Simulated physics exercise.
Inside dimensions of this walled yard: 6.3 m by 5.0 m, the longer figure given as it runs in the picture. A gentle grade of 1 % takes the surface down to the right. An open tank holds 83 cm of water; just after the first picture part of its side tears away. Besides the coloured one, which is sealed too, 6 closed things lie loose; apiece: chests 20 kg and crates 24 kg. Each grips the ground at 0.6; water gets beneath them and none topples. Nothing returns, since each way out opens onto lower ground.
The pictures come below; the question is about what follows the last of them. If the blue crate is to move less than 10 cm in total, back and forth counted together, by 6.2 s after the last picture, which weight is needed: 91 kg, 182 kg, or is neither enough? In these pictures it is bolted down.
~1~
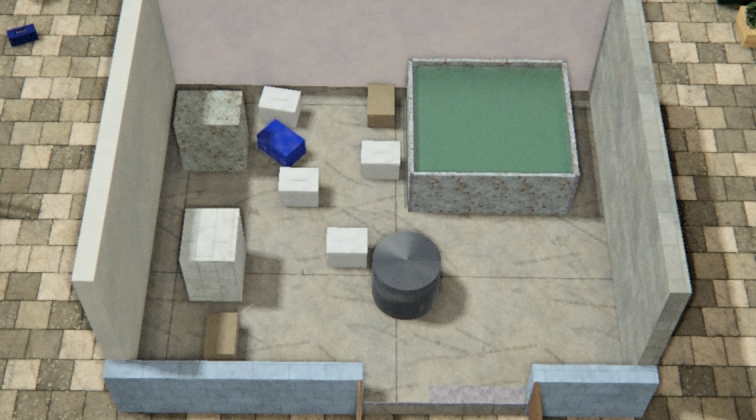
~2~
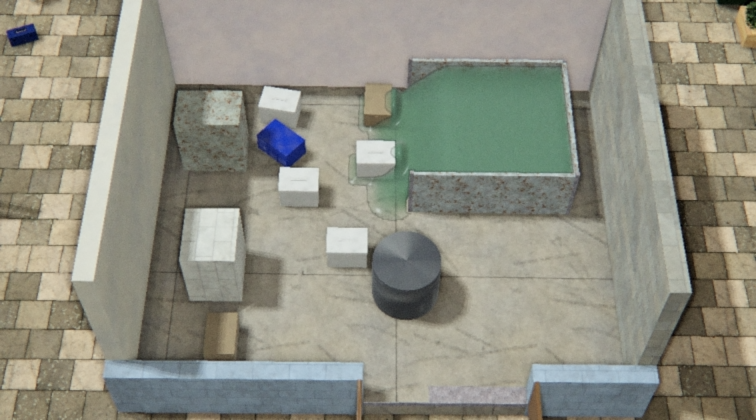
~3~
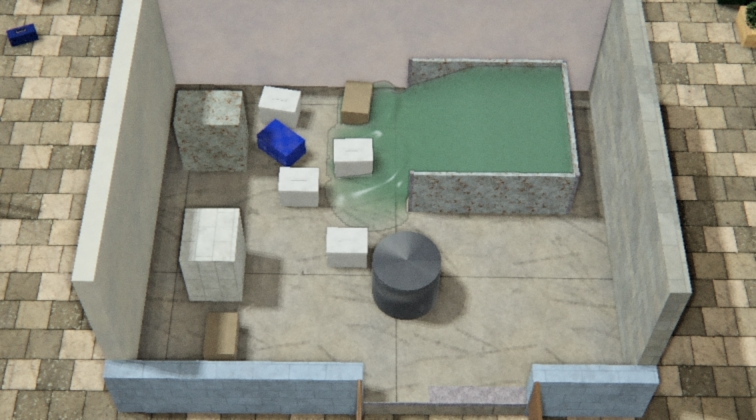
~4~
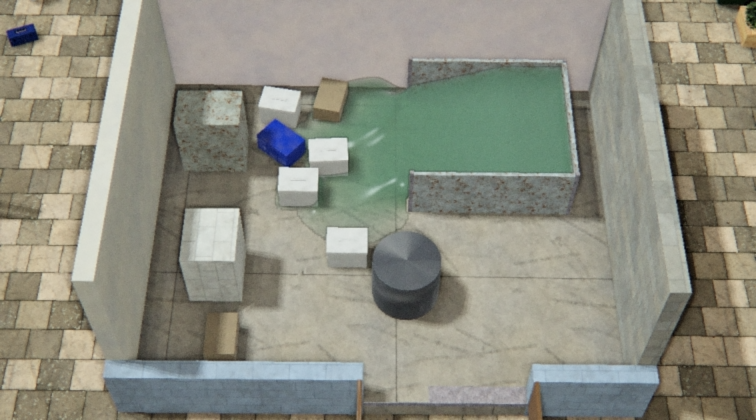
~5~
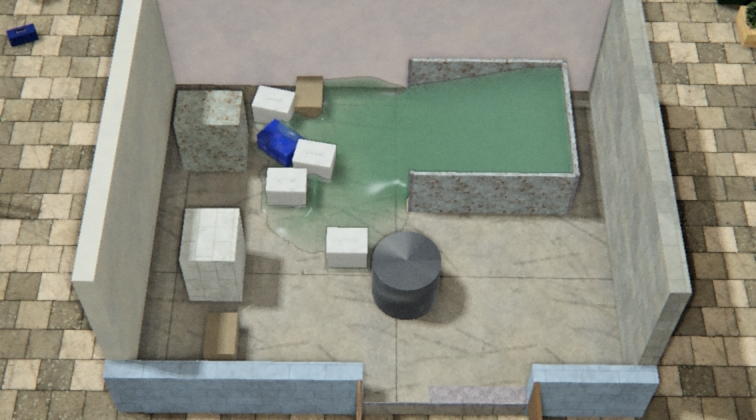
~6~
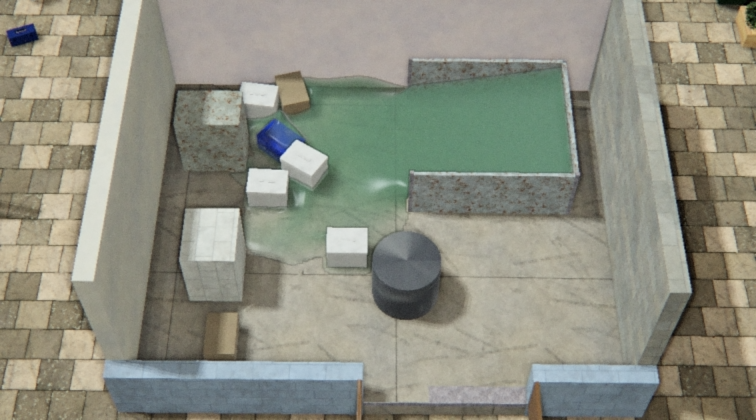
182 kg is needed.
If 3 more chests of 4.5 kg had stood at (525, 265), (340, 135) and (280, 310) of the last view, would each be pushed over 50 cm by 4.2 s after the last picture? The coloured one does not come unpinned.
Within it, beyond it, beyond it.
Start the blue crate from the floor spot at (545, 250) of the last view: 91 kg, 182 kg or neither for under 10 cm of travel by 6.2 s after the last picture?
Lab note - result: Lighter mass suffices.
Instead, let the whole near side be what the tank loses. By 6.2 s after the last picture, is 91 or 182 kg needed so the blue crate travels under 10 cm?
Then even the small mass works.
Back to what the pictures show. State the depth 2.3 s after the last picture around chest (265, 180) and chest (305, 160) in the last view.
About 34 and 32 cm.
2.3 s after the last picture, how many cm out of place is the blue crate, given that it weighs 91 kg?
I'd put it at roughly 20 cm.
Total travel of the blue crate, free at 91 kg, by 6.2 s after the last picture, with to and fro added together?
It would cover some 40 cm all told.
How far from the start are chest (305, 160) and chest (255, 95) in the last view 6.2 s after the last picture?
200 cm, 60 cm.
Then, 0.6 s after the last picture the blue crate would be 16 cm from its start with 91 kg and 0 cm from its start with 182 kg; 18 cm of water round it then.
Then, 2.3 s after the last picture the blue crate would be 19 cm from its start with 91 kg and 0 cm from its start with 182 kg; 28 cm of water round it then.
Then, 4.2 s after the last picture the blue crate would be 28 cm from its start with 91 kg and 0 cm from its start with 182 kg; 15 cm of water round it then.
Then, 6.2 s after the last picture the blue crate would be 28 cm from its start with 91 kg and 0 cm from its start with 182 kg; 11 cm of water round it then.
